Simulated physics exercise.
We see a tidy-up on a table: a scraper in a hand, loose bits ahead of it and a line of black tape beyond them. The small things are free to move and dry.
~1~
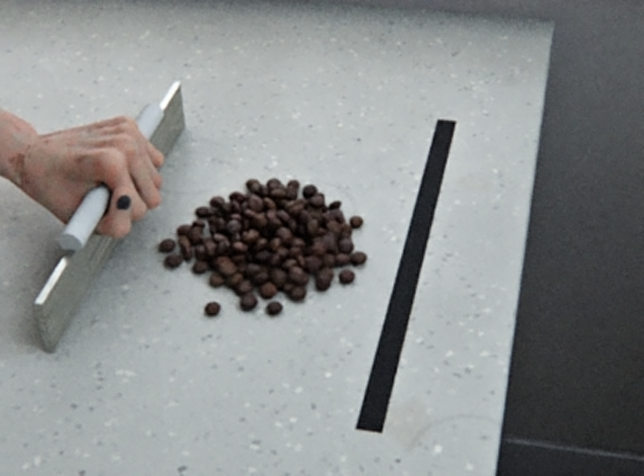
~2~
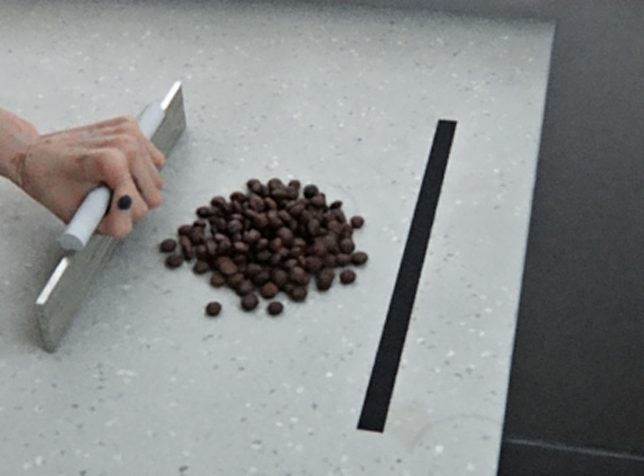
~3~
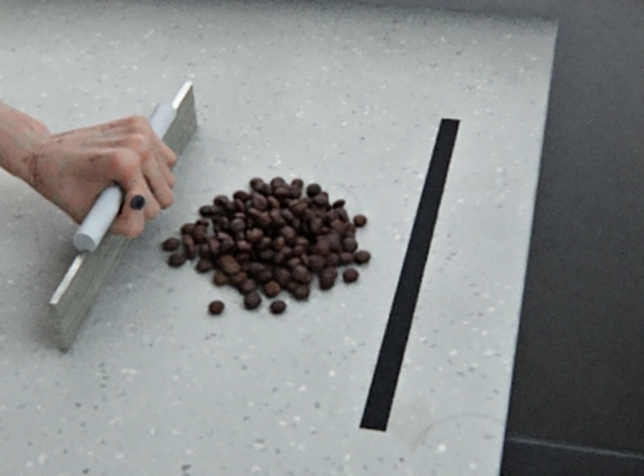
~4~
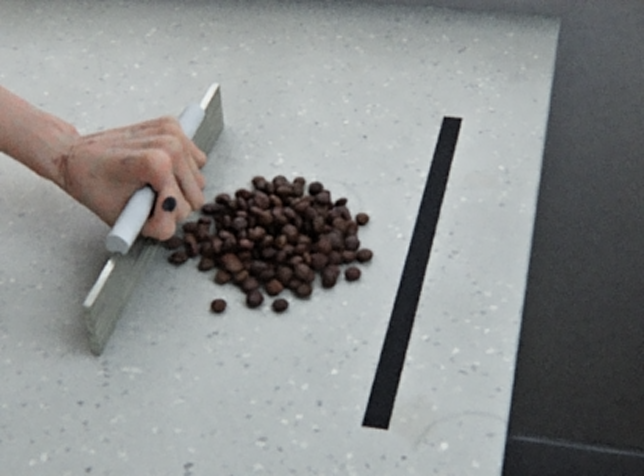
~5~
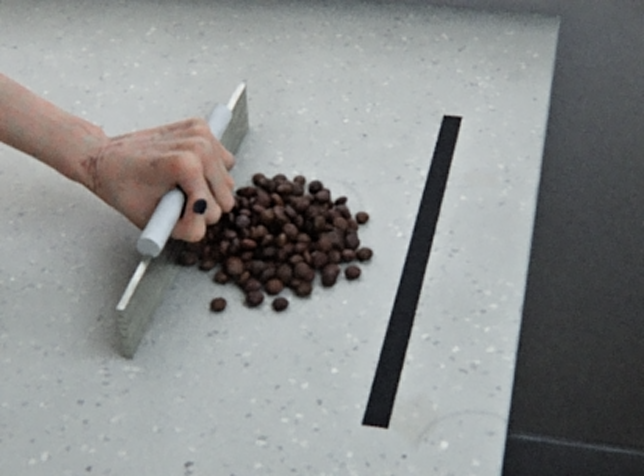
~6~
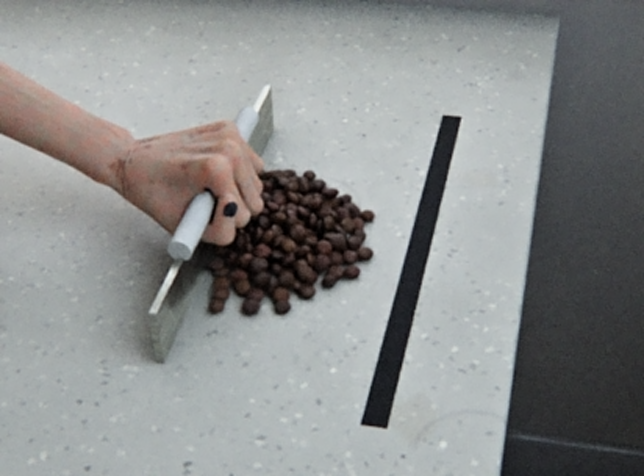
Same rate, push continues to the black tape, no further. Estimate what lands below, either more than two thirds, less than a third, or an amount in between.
What lands below is less than a third.
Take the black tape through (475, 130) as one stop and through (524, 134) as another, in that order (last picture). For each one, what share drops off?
Roughly 50 % and 100 %.
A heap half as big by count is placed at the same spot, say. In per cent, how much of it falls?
Roughly 0 percent.
Shortly afterwards, scraper still moving, near (326, 196); heap all on the table, its front near (456, 269).
Next, scraper stopped at the black tape; heap a little over the edge.
Some moments later, scraper stopped at the black tape; heap near a quarter over the edge.
In the end, scraper stopped at the black tape; heap near a quarter over the edge.
